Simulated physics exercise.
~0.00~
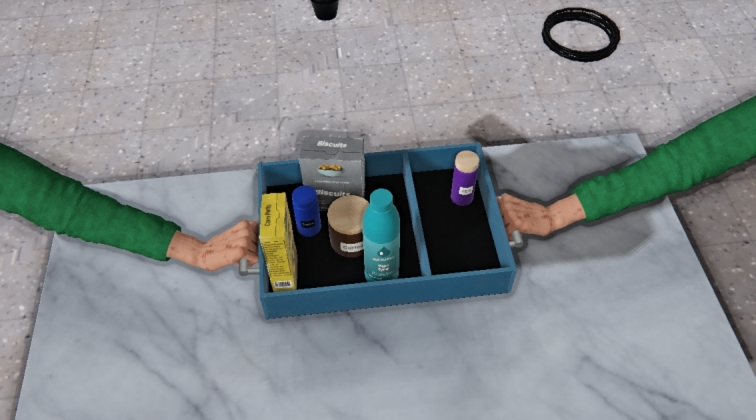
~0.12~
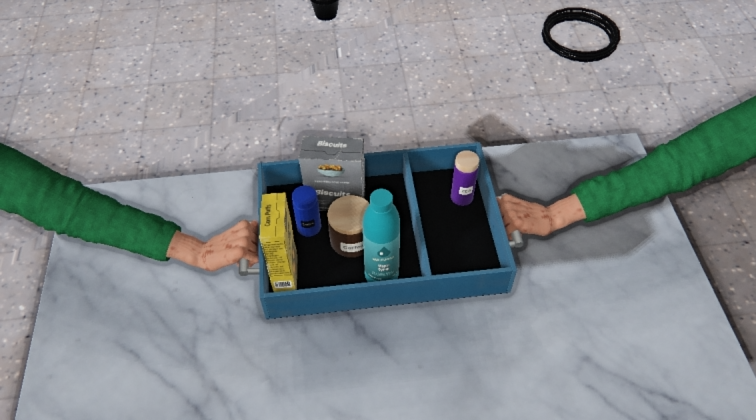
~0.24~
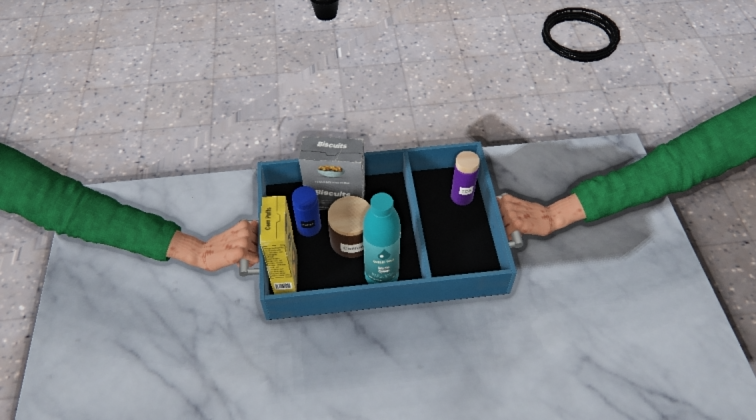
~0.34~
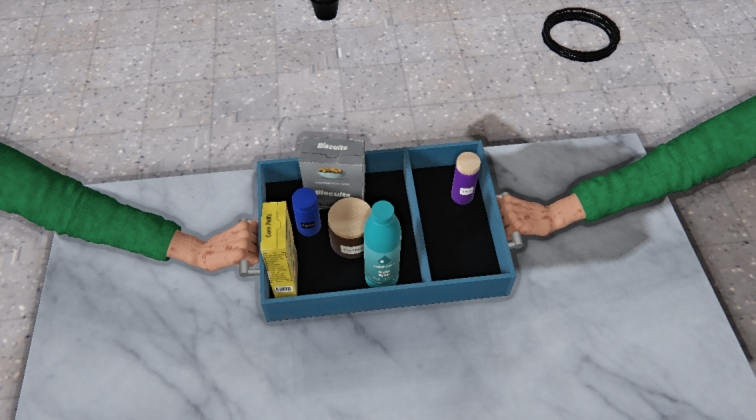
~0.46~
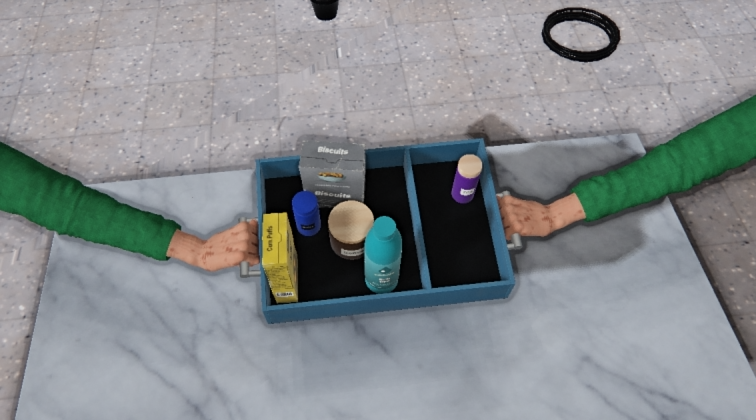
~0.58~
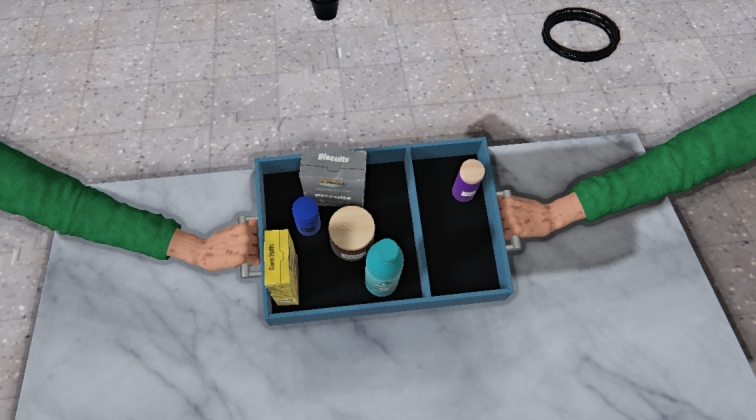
A blue crate holding six items, including a turquoise bottle and a yellow packet, stayed level at first in two green-sleeved hands, which then gradually tilted its near side down above a marble surface.
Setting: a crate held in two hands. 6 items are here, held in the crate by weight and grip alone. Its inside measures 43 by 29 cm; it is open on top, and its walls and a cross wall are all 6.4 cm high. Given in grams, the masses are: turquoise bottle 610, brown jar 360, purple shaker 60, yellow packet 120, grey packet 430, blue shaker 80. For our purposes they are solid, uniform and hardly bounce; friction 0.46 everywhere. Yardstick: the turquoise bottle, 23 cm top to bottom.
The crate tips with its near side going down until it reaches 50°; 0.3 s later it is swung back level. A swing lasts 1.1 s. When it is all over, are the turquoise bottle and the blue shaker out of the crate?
In order: The turquoise bottle is no longer in the crate; the blue shaker is left in the crate.
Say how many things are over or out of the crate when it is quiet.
The tally is 5.
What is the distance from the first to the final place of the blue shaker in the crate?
13 cm.
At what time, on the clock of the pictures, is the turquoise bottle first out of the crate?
About 0.9 seconds.
After 1.08 s, tip 49°, near side down; turquoise bottle now out of the crate; blue shaker on its side near (313, 292); purple shaker on its side.
After 1.98 s, tip 31°, near side down; yellow packet and grey packet now out of the crate; blue shaker on its side near (317, 290); purple shaker on its side.
At rest (3.1 s), out of the crate, turquoise bottle, yellow packet and grey packet; tipped over in the crate, purple shaker and blue shaker; not toppled but over 5 cm from the start, brown jar. In the last view, blue shaker near (315, 276).
